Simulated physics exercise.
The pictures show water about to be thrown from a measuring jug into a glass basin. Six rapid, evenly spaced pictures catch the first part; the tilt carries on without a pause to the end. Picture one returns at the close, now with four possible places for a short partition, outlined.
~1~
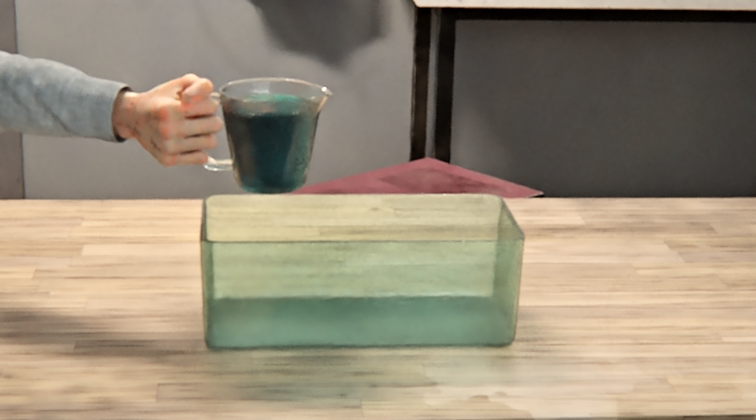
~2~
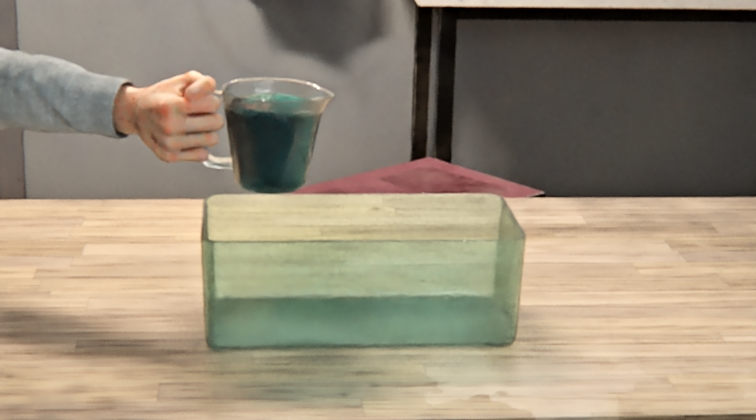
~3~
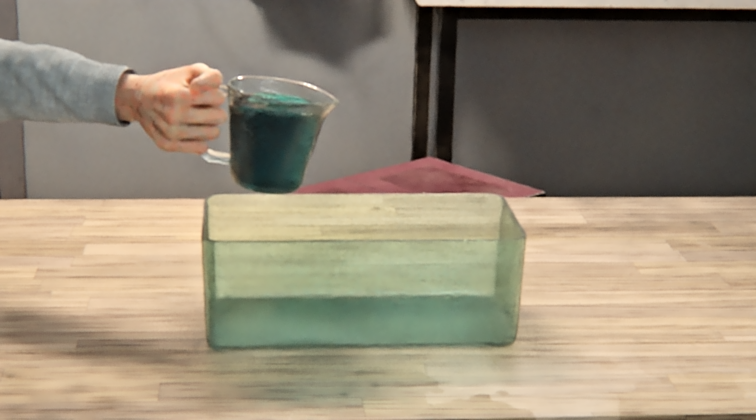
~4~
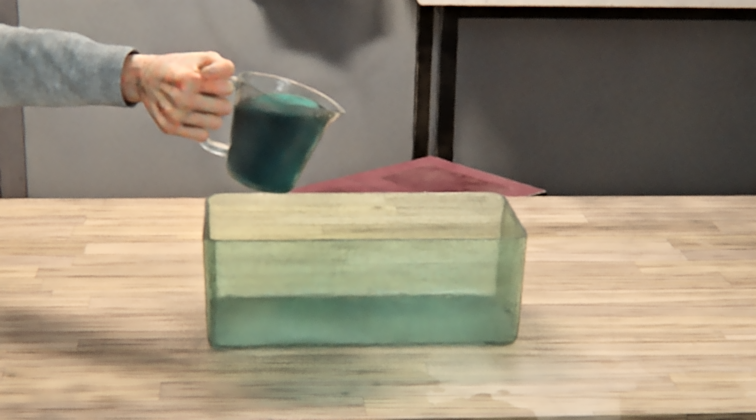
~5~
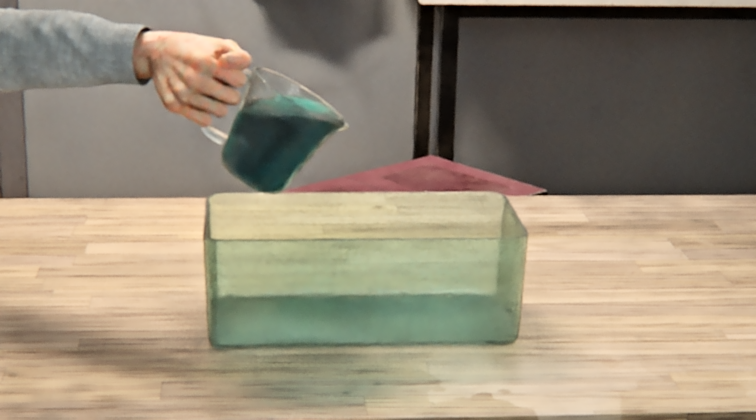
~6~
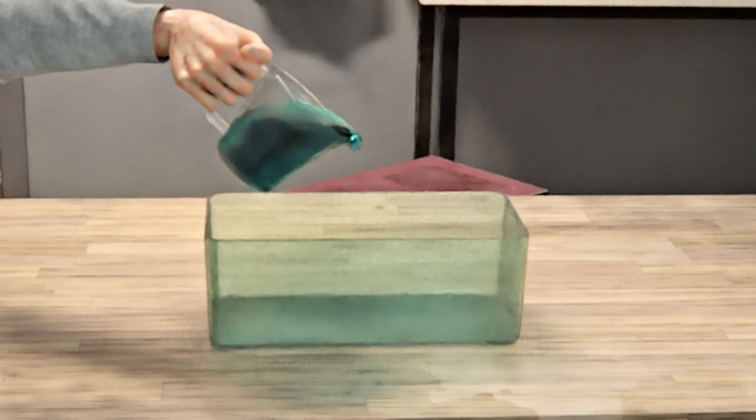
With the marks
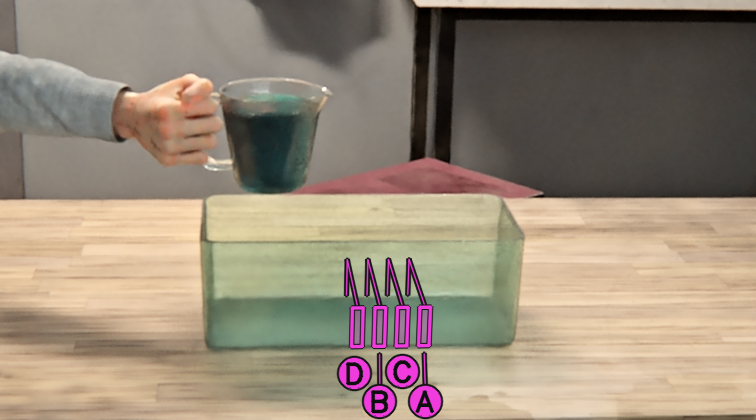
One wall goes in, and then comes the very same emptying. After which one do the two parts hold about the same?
Position B does it best.
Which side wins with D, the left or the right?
More ends on the right.
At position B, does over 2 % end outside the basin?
No.
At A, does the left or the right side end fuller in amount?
More ends on the left.
On the marked copy, A at (424, 353); B at (379, 354); C at (401, 353); D at (357, 354).
For position A, about 92 % ends left of the wall and 5 % right of it.
For position B, about 47 % ends left of the wall and 52 % right of it.
For position C, about 86 % ends left of the wall and 13 % right of it.
For position D, about 6 % ends left of the wall and 93 % right of it.
